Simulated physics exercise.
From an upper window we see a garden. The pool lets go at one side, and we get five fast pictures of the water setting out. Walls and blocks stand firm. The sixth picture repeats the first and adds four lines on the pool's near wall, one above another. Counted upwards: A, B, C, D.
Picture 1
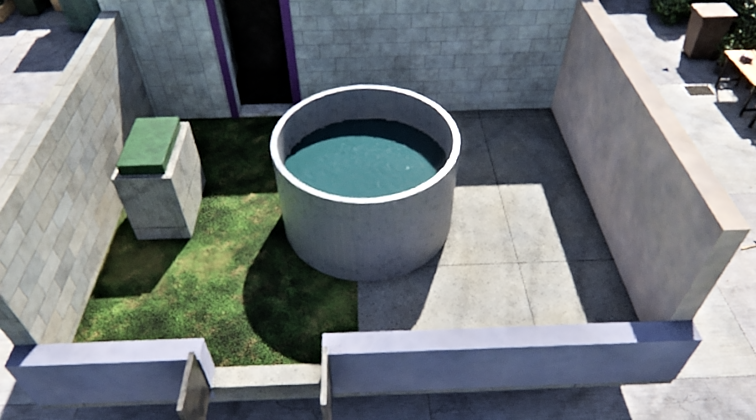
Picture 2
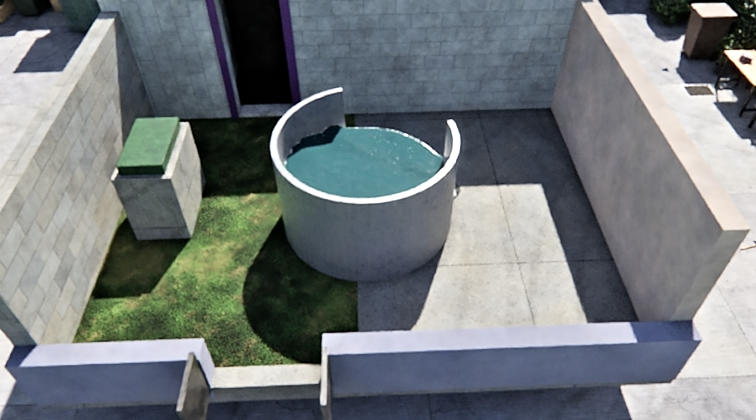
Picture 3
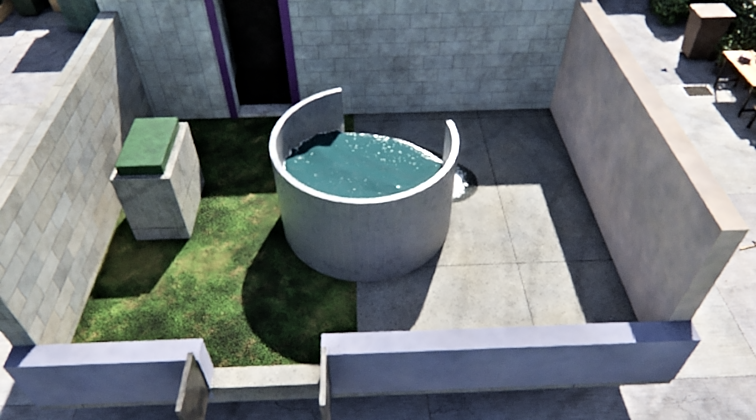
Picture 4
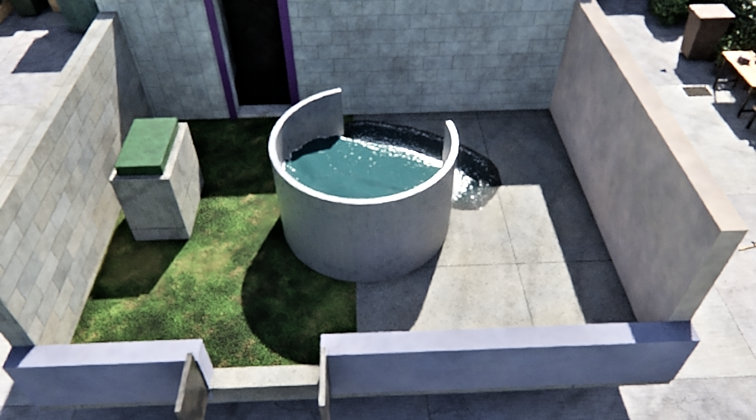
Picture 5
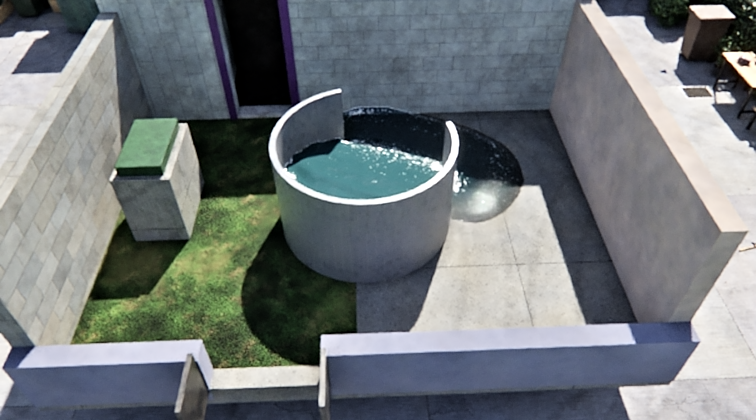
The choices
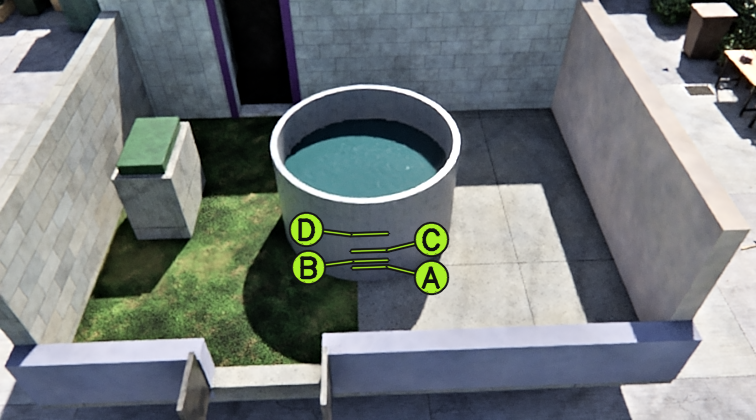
A walled garden, half grass and half pale paving, is seen from an upper window. A round grey pool of blue-green water stands in the middle, with a green-topped block to its left, a purple-edged doorway behind and a gap in the low front wall. The back section of the pool's rim disappears, and water pours out behind it, spreading dark and glinting rightward across the paving, while the view stays still.
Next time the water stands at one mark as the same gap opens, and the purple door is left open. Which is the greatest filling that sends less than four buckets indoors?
D will do.
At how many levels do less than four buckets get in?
All four.
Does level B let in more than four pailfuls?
No, that is safe.
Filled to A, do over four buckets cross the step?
No.
On the marked copy, A at (370, 267); B at (369, 260); C at (369, 250); D at (369, 234); from the bottom up A, B, C, D.
For level A, nothing gets over.
For level B, nothing gets over.
For level C, nothing gets over.
For level D, a splash gets over, under a bucket.
